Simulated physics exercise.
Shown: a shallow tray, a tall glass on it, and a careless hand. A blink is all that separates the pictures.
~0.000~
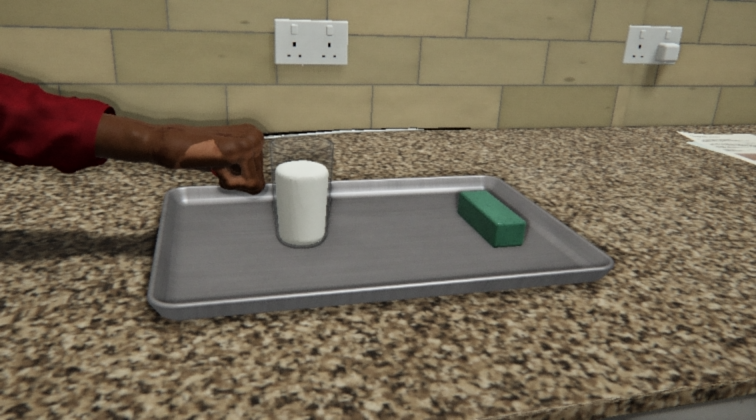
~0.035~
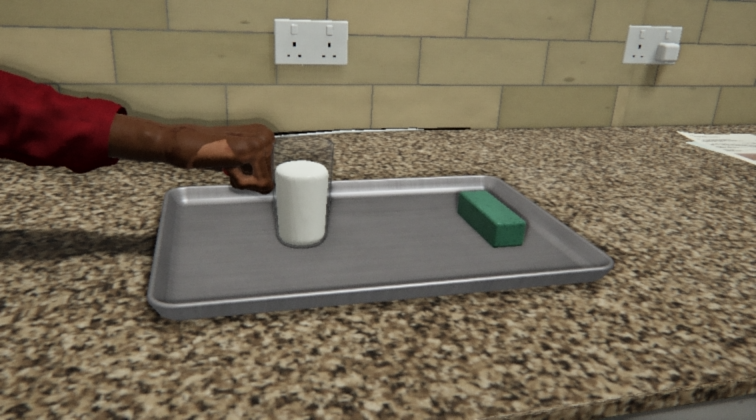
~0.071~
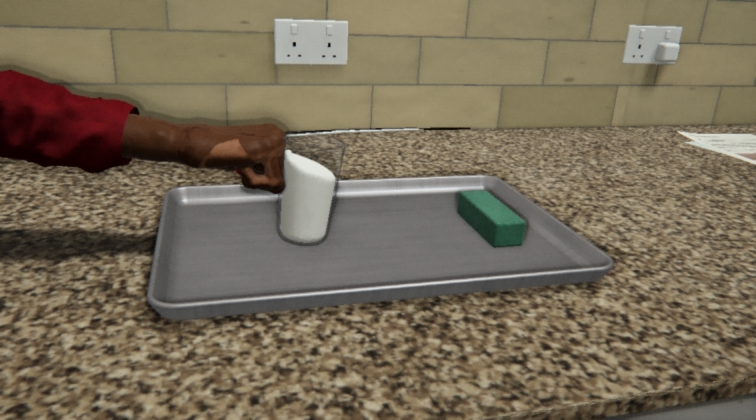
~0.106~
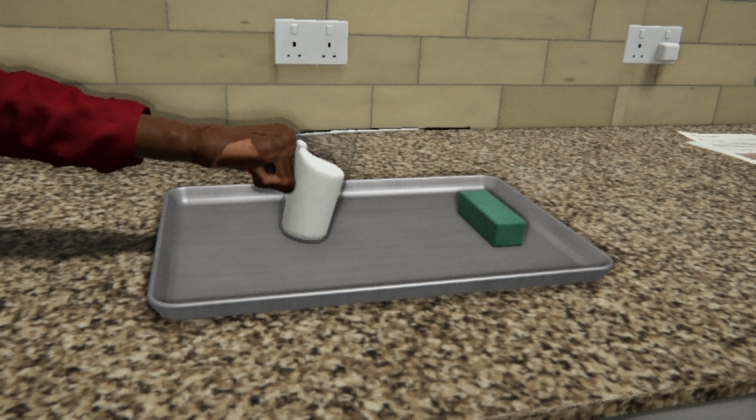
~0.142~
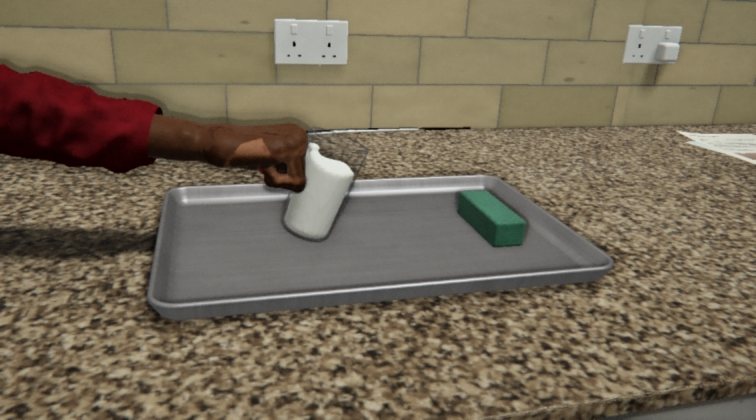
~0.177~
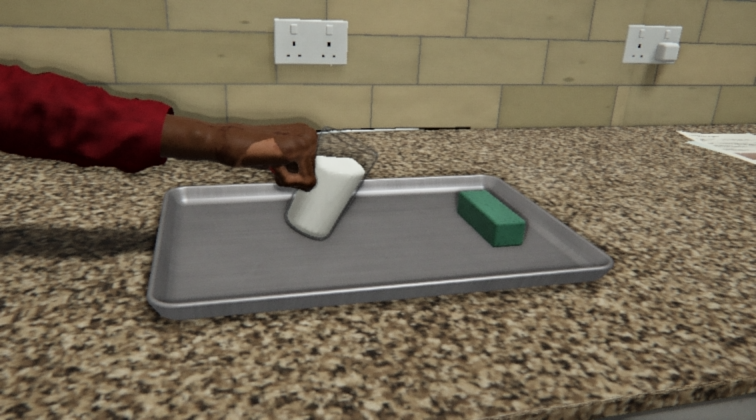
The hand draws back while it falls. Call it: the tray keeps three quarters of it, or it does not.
The tray keeps three quarters.
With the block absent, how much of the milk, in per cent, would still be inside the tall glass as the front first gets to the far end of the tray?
Tall glass content at that instant: ~ 55 per cent.
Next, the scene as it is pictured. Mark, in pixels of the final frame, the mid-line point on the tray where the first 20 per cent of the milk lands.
Around (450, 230).
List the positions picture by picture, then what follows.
The first frame shows tilt 0°; right rim (331, 144); surface from (275, 168) to (327, 167); the tray's far rim is at (546, 214); a block is fixed to the tray further along.
The second frame shows tilt 0°; right rim (331, 144); surface from (275, 168) to (326, 166).
The third frame shows tilt 6°; right rim (343, 145); surface from (284, 152) to (334, 171).
The fourth frame shows tilt 13°; right rim (354, 146); surface from (294, 152) to (343, 169).
The fifth frame shows tilt 20°; right rim (365, 150); surface from (304, 157) to (352, 165).
The sixth frame shows tilt 27°; right rim (375, 155); surface from (308, 171) to (359, 162).
A moment on, the tall glass lies on its side and 96 per cent is in the glass, 4 on the tray and 0 above or beyond its rim.
Next, the tall glass lies on its side and 53 per cent is in the glass, 38 on the tray and 9 above or beyond its rim.
Then the tall glass lies on its side and 31 per cent is in the glass, 61 on the tray and 7 above or beyond its rim.
Later the tall glass lies on its side and 17 per cent is in the glass, 75 on the tray and 8 above or beyond its rim.
At rest 92 per cent is held by tray and glass, 8 is off the tray.
